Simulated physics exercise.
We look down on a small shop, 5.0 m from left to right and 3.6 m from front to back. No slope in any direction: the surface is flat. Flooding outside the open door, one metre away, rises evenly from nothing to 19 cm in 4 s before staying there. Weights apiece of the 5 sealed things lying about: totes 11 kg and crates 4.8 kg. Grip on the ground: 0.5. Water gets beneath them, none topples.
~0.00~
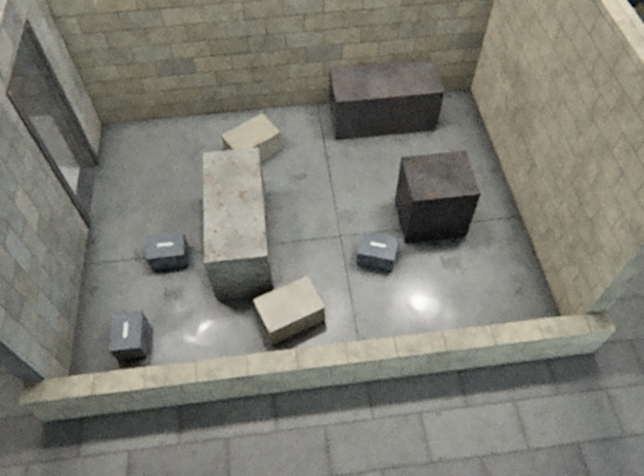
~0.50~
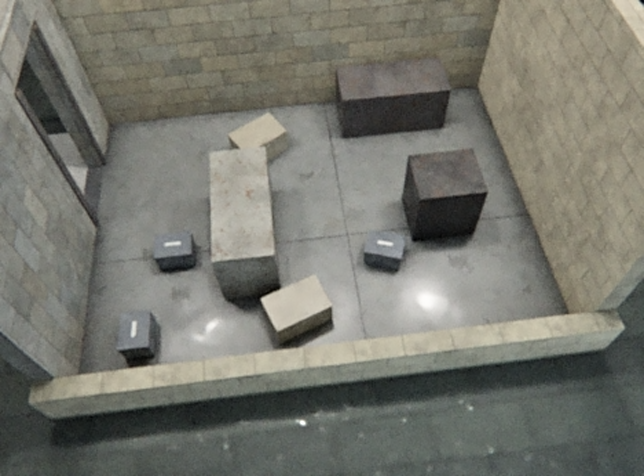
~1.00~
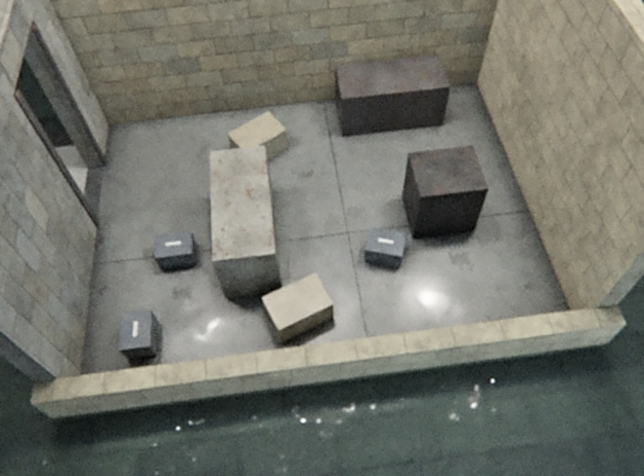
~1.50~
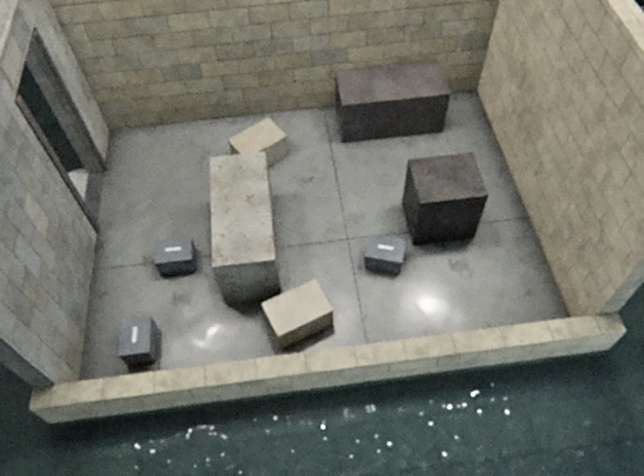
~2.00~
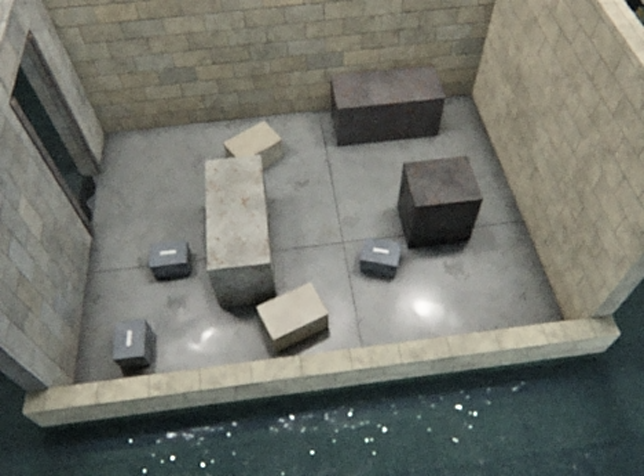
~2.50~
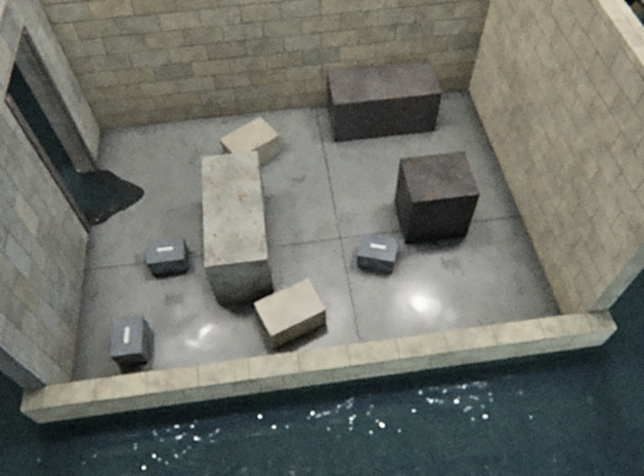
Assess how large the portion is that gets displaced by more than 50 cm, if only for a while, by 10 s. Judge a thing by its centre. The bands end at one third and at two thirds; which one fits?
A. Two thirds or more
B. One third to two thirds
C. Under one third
Answer: C.
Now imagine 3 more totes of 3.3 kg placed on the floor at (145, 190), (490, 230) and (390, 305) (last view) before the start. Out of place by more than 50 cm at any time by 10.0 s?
The first one tops the mark, the next stays inside the mark, and the last stays inside the mark.
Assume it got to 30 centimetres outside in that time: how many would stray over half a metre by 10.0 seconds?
Count under that change: 2.
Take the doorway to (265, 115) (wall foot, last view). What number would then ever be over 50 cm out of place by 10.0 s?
In that case the number is 1.
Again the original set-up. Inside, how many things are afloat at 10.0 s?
At that instant the tally stands at 2.
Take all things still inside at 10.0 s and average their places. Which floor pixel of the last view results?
Mean floor pixel: About (262, 295).
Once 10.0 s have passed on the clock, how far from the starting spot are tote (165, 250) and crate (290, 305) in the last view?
0 cm and 5 cm respectively.
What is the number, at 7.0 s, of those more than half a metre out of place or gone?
1 of them.
After 3.5 s 0 of 5 are over 50 cm from their spots; 0 afloat.
After 4.5 s 0 of 5 are over 50 cm from their spots; 0 afloat.
After 7.0 s 1 of 5 are over 50 cm from their spots; 1 afloat.
After 10.0 s 1 of 5 are over 50 cm from their spots, and 1 have been at some point; 2 afloat.
